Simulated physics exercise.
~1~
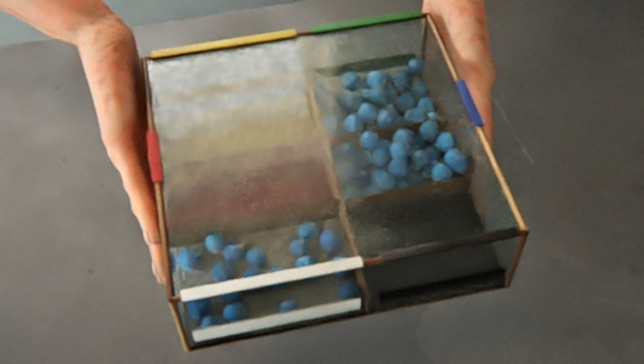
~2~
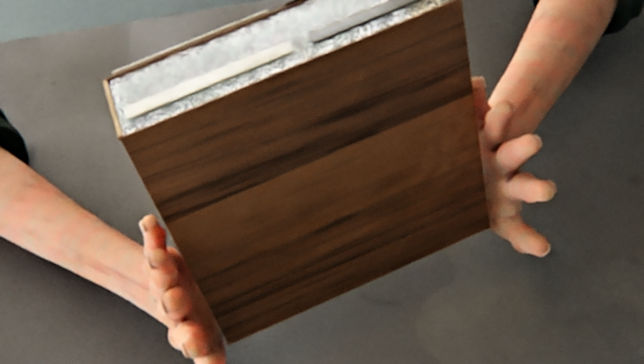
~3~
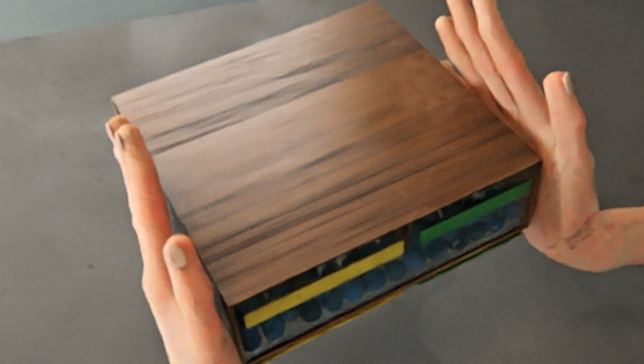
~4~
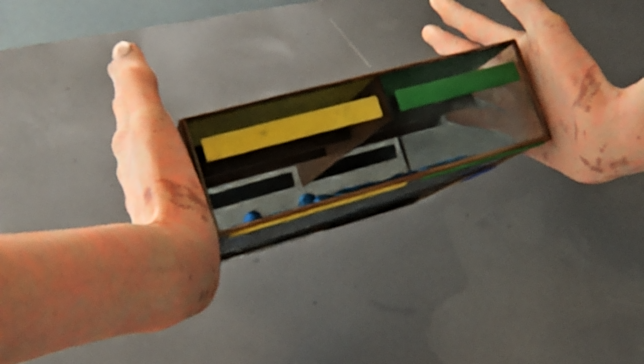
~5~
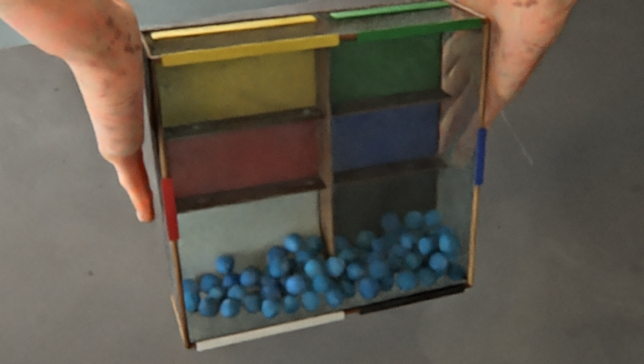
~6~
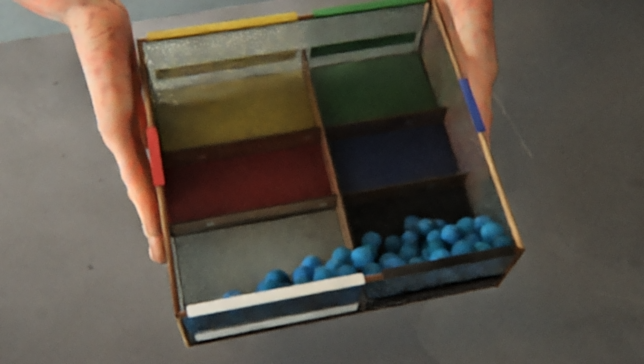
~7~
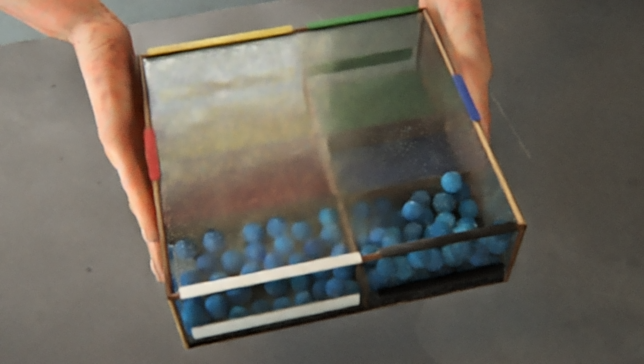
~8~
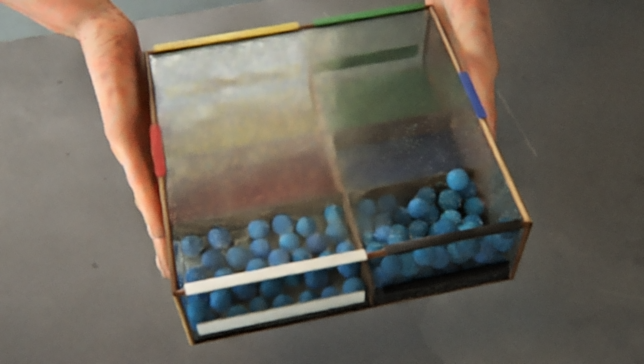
Two hands flip a clear-lidded box completely over, leaving blue balls in the black and white sections.
